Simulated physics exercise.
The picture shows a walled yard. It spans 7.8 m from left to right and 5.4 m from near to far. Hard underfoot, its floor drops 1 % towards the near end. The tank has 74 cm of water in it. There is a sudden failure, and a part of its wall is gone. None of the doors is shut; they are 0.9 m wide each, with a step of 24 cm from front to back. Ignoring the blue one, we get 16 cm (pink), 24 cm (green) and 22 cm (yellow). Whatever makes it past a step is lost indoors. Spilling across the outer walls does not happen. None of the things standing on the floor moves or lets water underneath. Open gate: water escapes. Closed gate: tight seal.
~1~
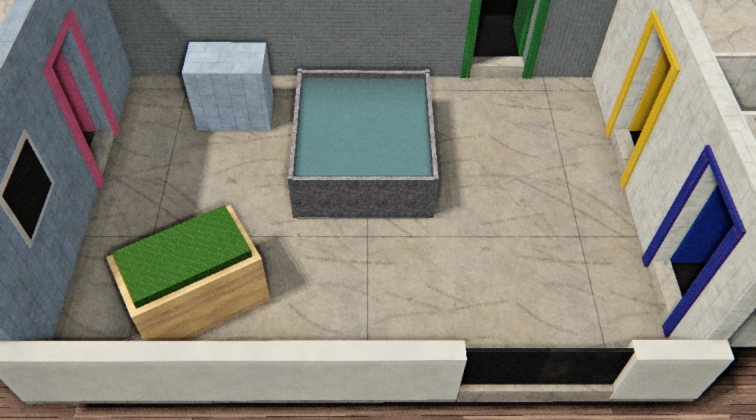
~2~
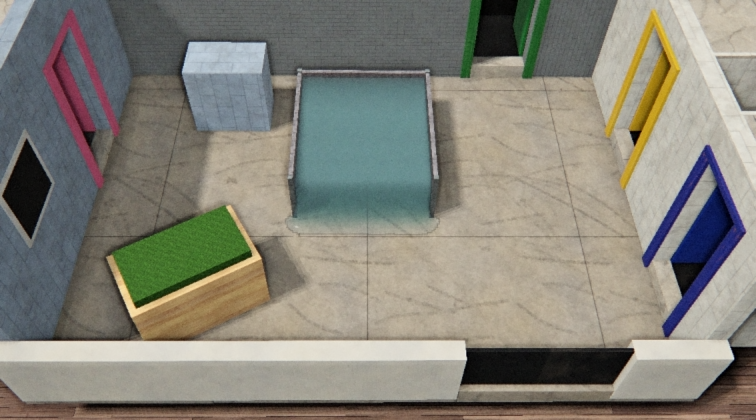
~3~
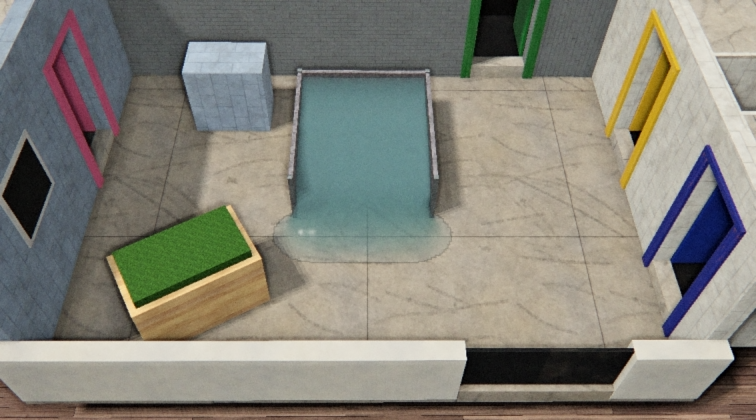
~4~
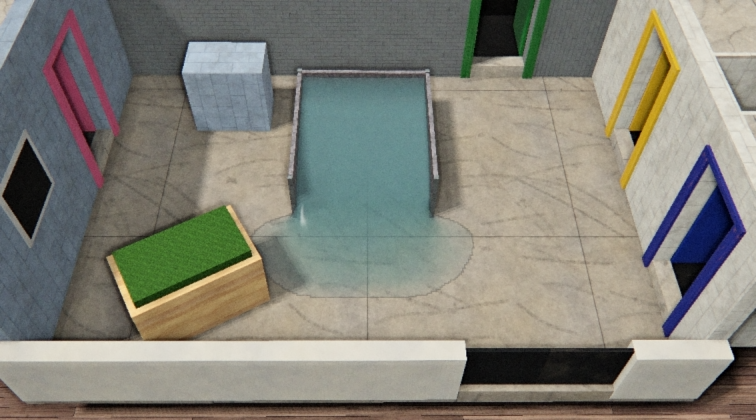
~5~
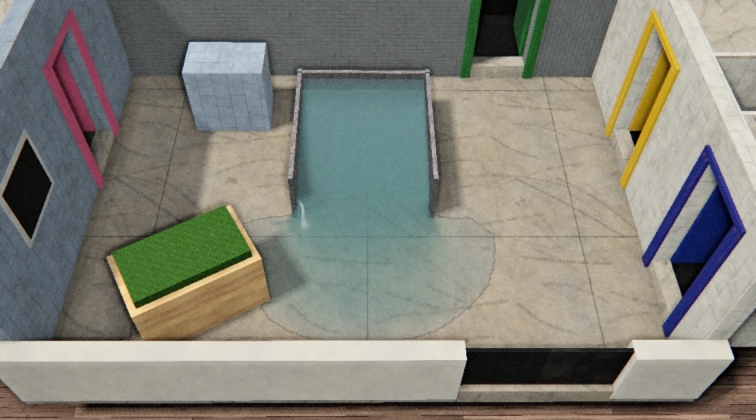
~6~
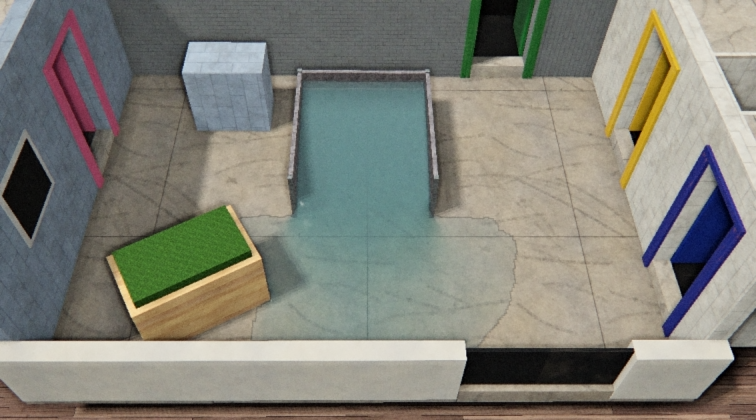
A walled yard with a pale stone floor, seen from high above its near wall, holds a grey tank of blue-green water near the back. A pale blue block and a green-topped wooden box stand to the left, with a pink doorway left, green behind, and yellow and blue right. The tank's near side vanishes and water pours out, spreading forward and sideways in a thin rounded sheet, while the camera stays still.
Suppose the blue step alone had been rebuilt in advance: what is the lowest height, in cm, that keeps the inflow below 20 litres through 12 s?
About 23 cm.
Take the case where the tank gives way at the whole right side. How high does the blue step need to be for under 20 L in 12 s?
Required height: Approx. 17 cm.
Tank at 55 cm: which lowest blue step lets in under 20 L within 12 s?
Roughly 16 cm high.
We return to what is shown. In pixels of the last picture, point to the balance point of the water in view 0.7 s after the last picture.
My guess is close to (364, 229).
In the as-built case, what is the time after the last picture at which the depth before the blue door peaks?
About 2.6 seconds.
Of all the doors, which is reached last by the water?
Answer: Green.
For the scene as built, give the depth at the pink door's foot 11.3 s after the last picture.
Roughly 7.5 cm deep.
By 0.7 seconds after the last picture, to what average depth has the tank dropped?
Around 36 centimetres.
Then, 0.7 s after the last picture water covers 30 % of the floor, deepest (50 cm) near (310, 373); it has not reached the blue door.
Then, 2.3 s after the last picture water covers 45 % of the floor, deepest (42 cm) near (209, 360); 28 cm at the blue door, 7 litres in over its 20 cm step.
Then, 11.3 s after the last picture water covers 100 % of the floor, deepest (13 cm) near (177, 373); 7 cm at the blue door, 37 litres in over its 20 cm step.
At the blue door as built, the water peaked near 28 cm, 2.5 s after the last picture.
With a step of 19 cm, 46 litres would have come in within the 12 s; with 26 cm, 7 litres. So under 20 litres takes about 23 cm.
